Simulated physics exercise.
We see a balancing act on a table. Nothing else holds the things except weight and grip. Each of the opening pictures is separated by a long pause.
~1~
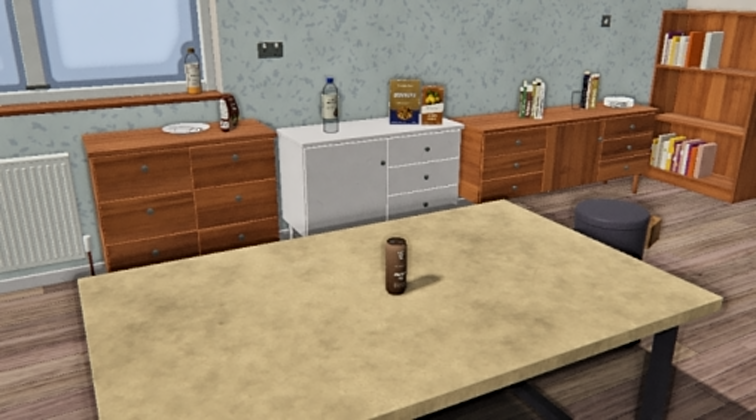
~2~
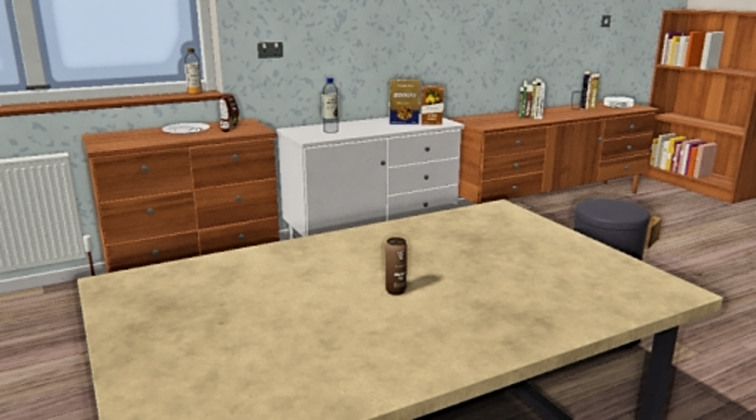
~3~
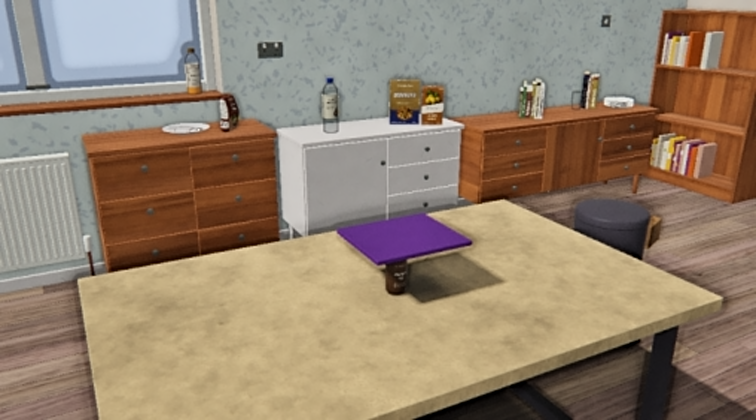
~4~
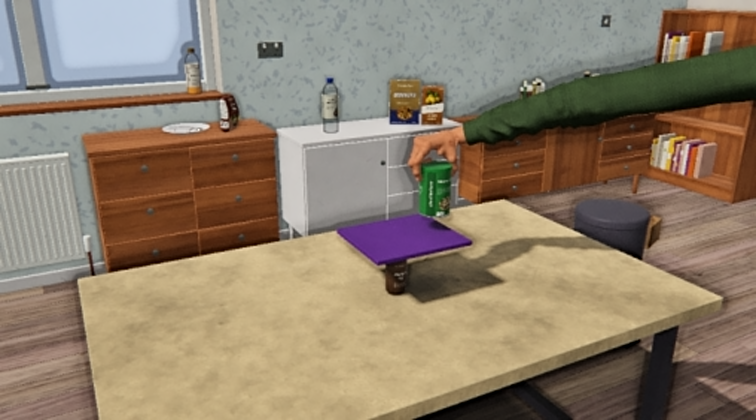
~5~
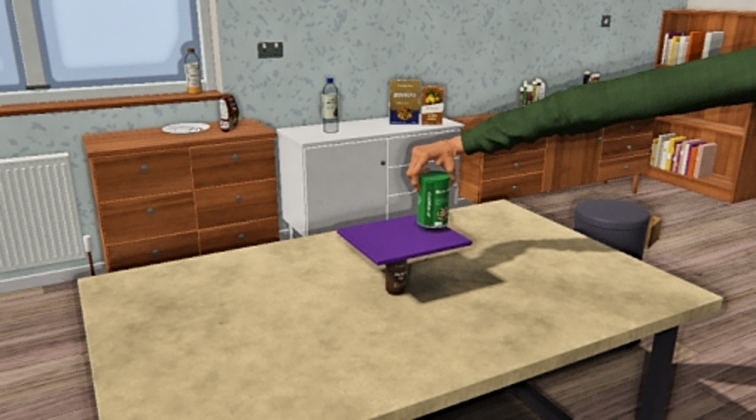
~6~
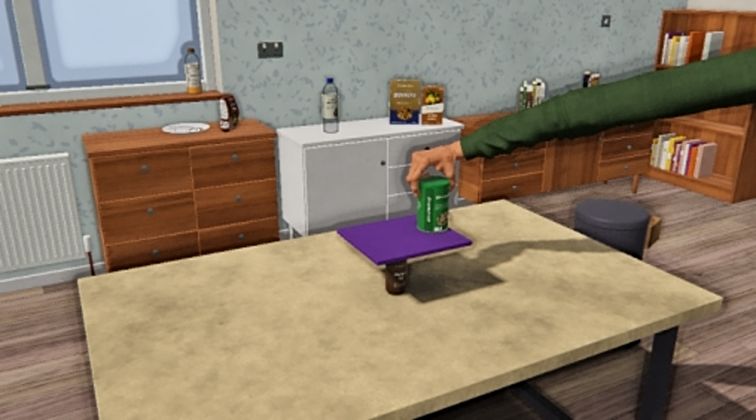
In a room with patterned pale-blue walls, a fixed camera looks slightly down on a tan table, with wooden cabinets, a white one and a bookcase behind. A brown can stands alone near the table's middle, until a flat purple board appears resting on top of it. A green-sleeved arm reaches in from the right and lowers a green tin onto the board's right side, keeping hold.
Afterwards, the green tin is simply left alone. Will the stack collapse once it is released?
So the pile doesn't rest quietly where it is.
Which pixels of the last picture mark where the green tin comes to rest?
Roughly pixel (472, 258) in the last picture.
Then, 0.40 s past the last view, green tin now fallen; purple lid rocked 75° from its first pose.
Then, 1.00 s past the last view, purple lid now fallen; brown can rocked 63° from its first pose.
Finally, fallen, brown can, green tin and purple lid. Final places as the last picture's camera would see them, green tin near (472, 258). The stack gives way.
